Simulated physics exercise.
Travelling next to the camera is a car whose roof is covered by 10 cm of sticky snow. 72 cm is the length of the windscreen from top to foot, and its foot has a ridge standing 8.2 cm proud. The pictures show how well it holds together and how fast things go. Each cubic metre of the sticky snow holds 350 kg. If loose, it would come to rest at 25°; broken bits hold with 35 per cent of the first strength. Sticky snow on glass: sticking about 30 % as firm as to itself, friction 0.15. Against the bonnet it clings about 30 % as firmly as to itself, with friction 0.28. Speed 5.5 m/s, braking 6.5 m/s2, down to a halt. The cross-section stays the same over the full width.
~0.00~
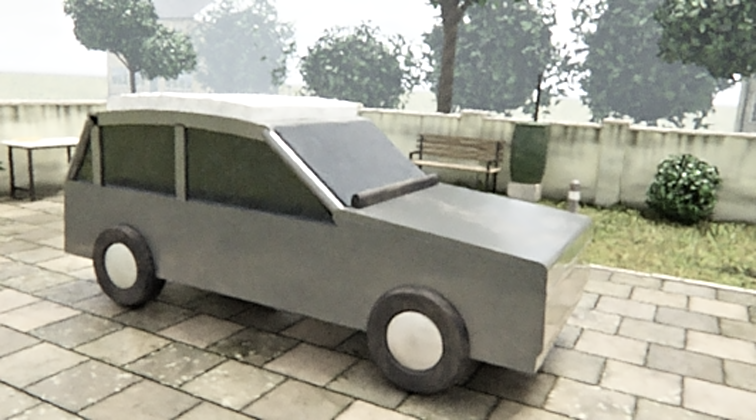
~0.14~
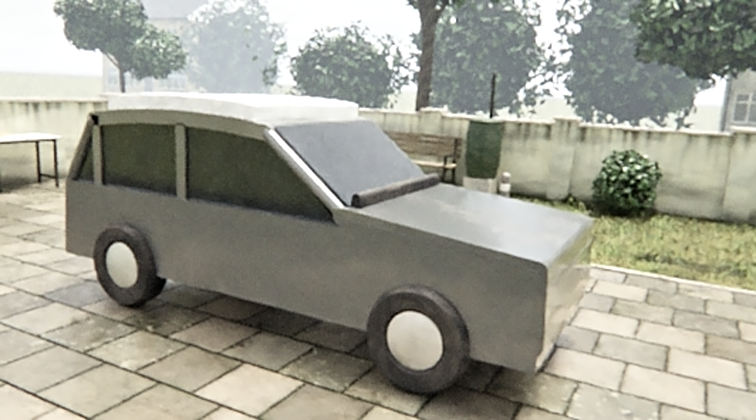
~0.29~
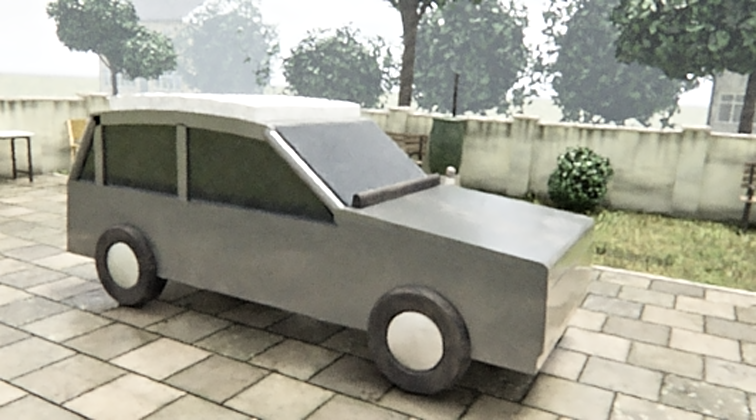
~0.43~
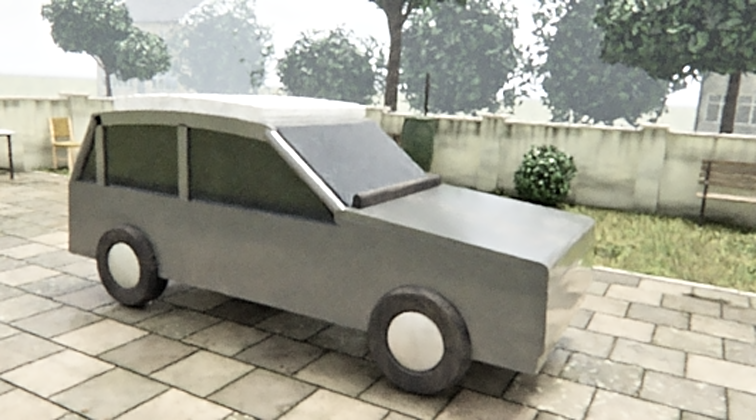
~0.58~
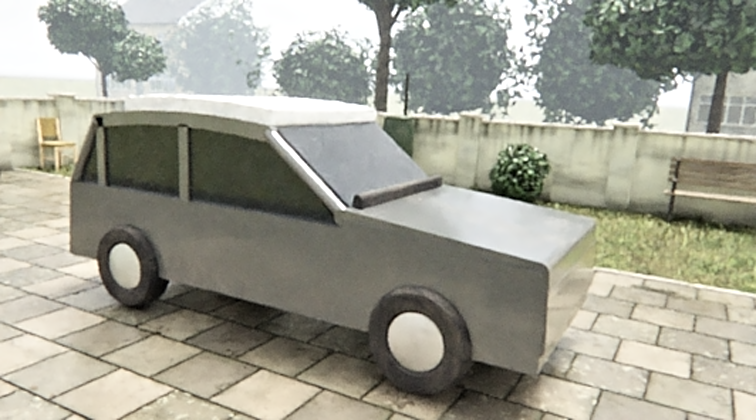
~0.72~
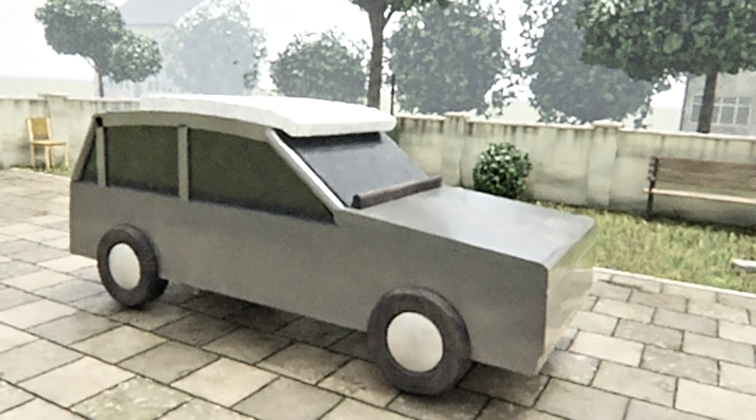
In the video, a grey car rolls forward to the right across a paved yard, slowing as trees and benches pass behind it, while the white snow layer on its roof slides forward over the windscreen's top and starts cracking.
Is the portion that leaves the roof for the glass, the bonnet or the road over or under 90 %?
Greater than 90 %.
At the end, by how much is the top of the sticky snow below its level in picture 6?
About 35 cm.
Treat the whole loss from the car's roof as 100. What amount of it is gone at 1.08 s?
Some 70 per cent.
By 1.08 s, 32 % of the snow is on the roof, 42 % on the glass, 25 % on the bonnet and none has gone off the nose.
By 1.50 s, none of the snow is on the roof, 19 % on the glass, 81 % on the bonnet and none has gone off the nose.
By 1.92 s, none of the snow is on the roof, 12 % on the glass, 78 % on the bonnet and 11 % has gone off the nose.
By 2.35 s, none of the snow is on the roof, 12 % on the glass, 68 % on the bonnet and 20 % has gone off the nose.
By 3.20 s, at the end, none of the snow is on the roof, 12 % on the glass, 67 % on the bonnet and 22 % has gone off the nose.
